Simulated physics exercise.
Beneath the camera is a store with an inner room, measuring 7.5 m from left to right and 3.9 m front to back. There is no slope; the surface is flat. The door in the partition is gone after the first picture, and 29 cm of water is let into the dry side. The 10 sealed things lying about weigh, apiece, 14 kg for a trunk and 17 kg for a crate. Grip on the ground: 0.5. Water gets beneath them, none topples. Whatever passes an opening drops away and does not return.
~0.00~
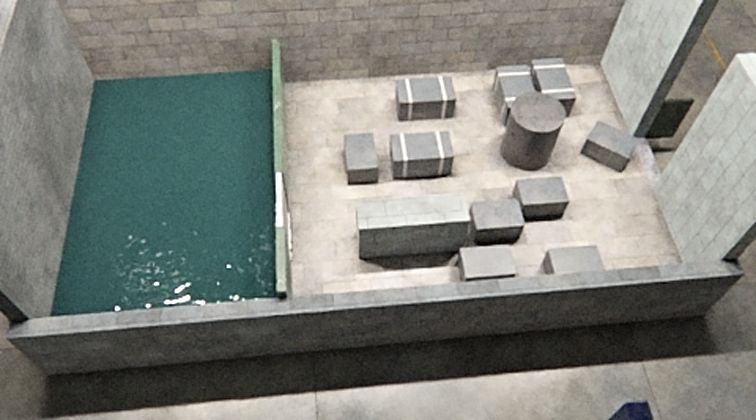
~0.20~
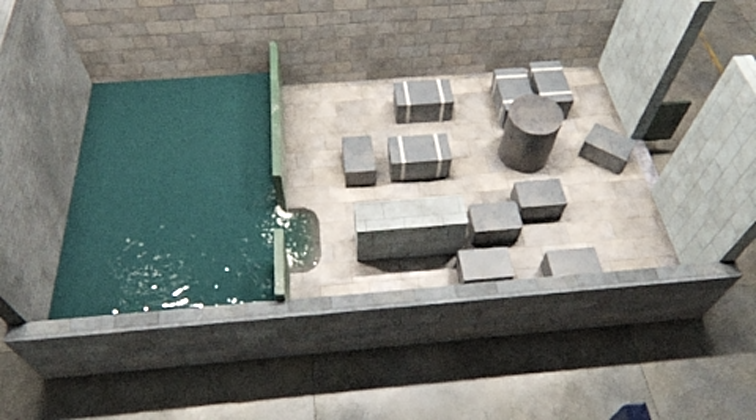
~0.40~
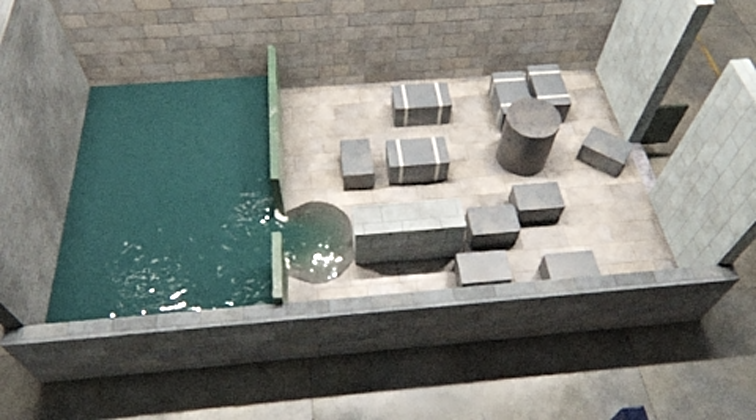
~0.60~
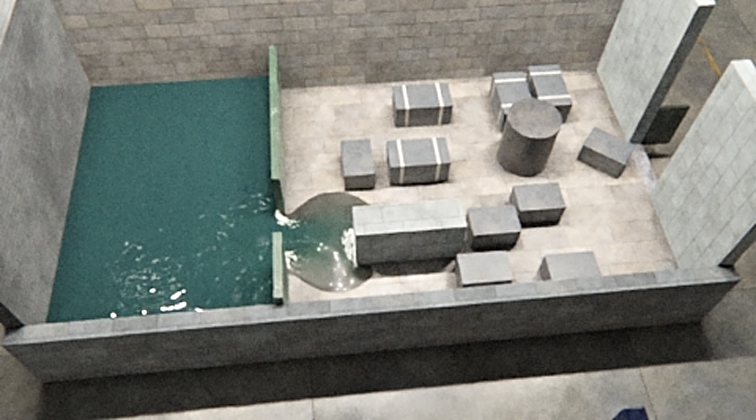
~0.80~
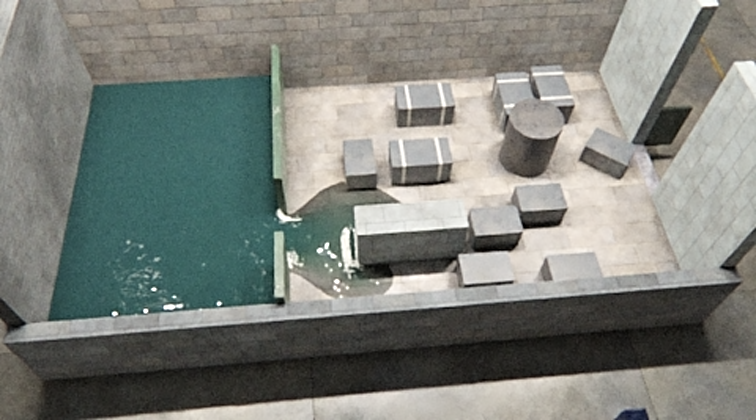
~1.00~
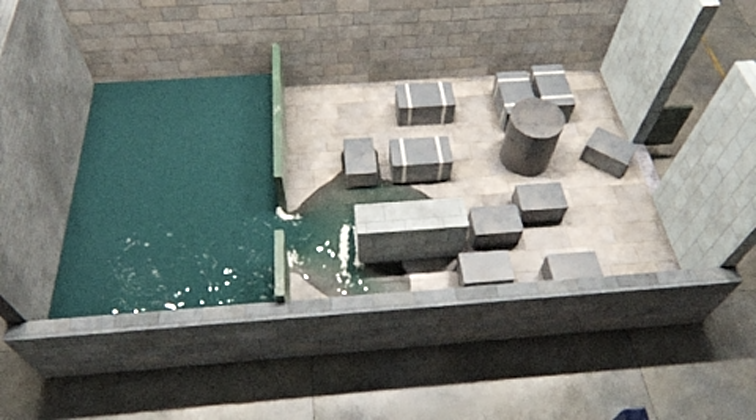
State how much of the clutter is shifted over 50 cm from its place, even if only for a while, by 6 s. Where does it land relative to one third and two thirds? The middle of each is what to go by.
It lands below one third.
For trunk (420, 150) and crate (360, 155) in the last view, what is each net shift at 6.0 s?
The shifts read 60 cm and 30 cm, in that sequence.
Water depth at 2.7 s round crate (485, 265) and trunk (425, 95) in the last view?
First about 4 cm, second about 0 cm.
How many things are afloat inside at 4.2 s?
I get 1.
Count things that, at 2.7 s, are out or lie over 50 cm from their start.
The number by then is 0.
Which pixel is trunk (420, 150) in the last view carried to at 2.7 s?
About pixel (422, 125).
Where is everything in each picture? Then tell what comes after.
The first picture shows a trunk at (422, 145) rests on the ground; a crate at (613, 139) rests on the ground; 10.1 m2 under water; 0 of 10 have shifted.
The second picture shows a trunk at (420, 148), on the bottom; a crate at (611, 141) rests on the ground; water covers 10.5 m2; 0 of 10 have shifted.
The third picture shows a trunk at (418, 151), on the bottom; a crate at (608, 144), on the bottom; 11.0 m2 under water; 0 of 10 have shifted.
The fourth picture shows a trunk at (418, 152), on the bottom; a crate at (609, 145) rests on the ground; 11.4 m2 under water; 0 of 10 have shifted.
The fifth picture shows a trunk at (420, 152) rests on the ground; a crate at (611, 146), on the bottom; water covers 11.9 m2; 0 of 10 have shifted.
The sixth picture shows a trunk at (421, 151) rests on the ground; a crate at (612, 145), on the bottom; water covers 12.4 m2; 0 of 10 have shifted.
After 1.4 s 0 of 10 are over 50 cm from their spots; 0 afloat.
After 2.7 s 0 of 10 are over 50 cm from their spots; 0 afloat.
After 4.2 s 1 of 10 are over 50 cm from their spots; 1 afloat.
After 6.0 s 2 of 10 are over 50 cm from their spots, and 2 have been at some point; 1 afloat.
